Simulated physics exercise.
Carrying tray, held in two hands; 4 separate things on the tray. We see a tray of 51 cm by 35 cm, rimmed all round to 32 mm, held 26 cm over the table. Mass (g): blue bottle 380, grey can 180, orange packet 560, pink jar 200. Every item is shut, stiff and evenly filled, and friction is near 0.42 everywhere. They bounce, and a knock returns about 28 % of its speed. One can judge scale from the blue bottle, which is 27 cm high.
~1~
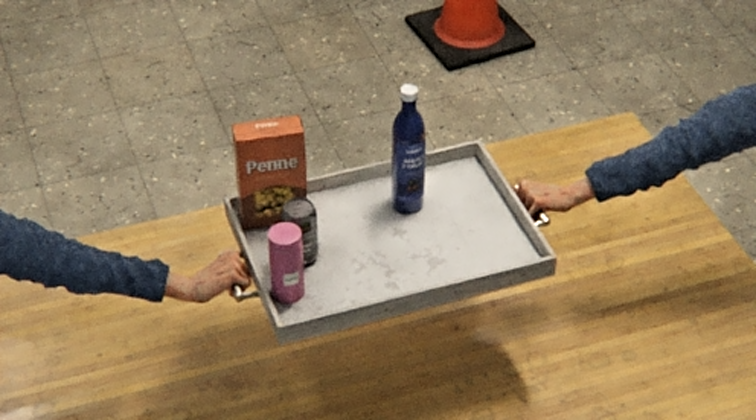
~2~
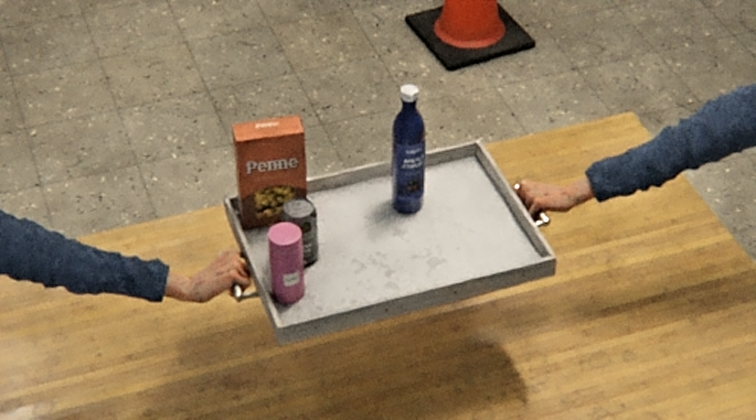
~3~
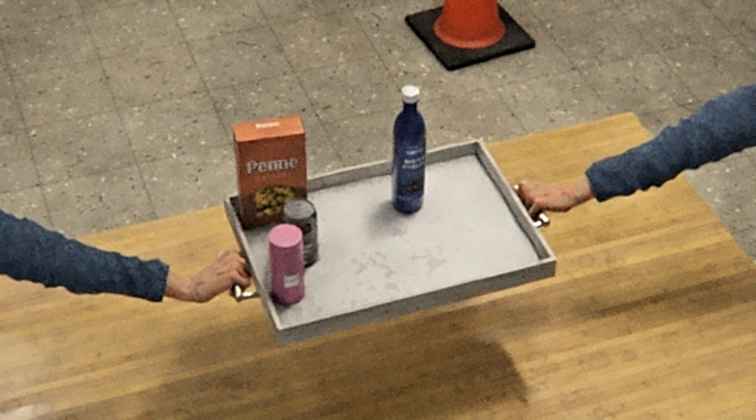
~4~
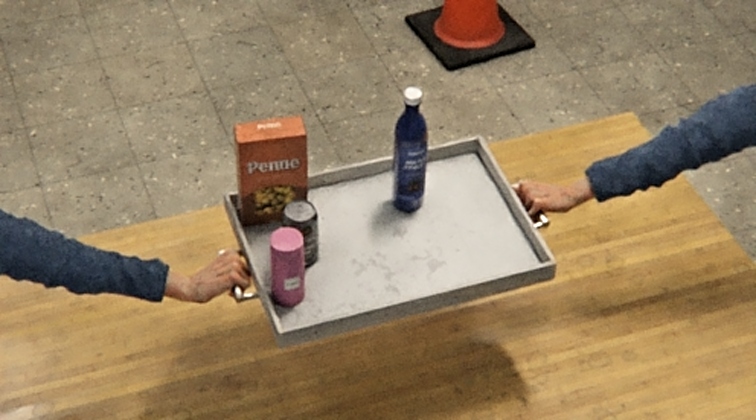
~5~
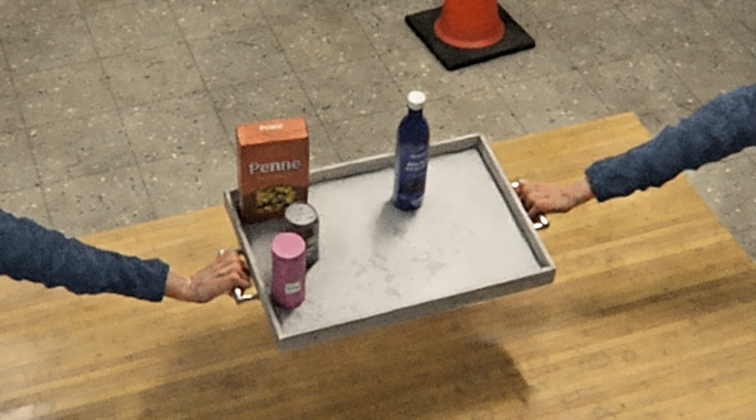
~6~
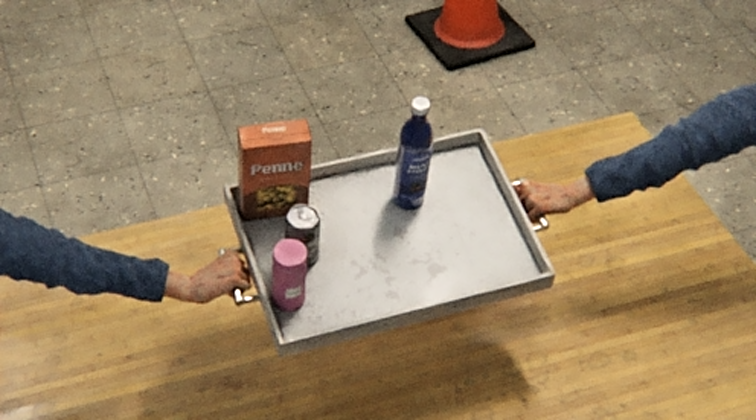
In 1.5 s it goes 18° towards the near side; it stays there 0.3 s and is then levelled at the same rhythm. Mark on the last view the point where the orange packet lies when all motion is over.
Mark it at about (295, 261).
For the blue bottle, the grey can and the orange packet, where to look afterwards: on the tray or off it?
Once it all settles, the blue bottle stays on its surface, the grey can stays on its surface and the orange packet stays on its surface.
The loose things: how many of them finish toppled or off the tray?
In total, 4.
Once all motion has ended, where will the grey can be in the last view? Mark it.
Its middle settles close to pixel (339, 281).
Then, 0.70 s later than the last frame, tilt 18°, near edge down; orange packet rocked 60° off its seat near (292, 233); blue bottle rocked 73° off its seat; grey can rocked 64° off its seat.
Then, 1.00 s later than the last frame, tilt 18°, near edge down; pink jar now off the tray; orange packet on its side near (295, 270); blue bottle on its side.
When it is over, off the tray, pink jar; lying over on the tray, blue bottle, grey can and orange packet. End places, in pixels of the last picture, orange packet near (295, 261).
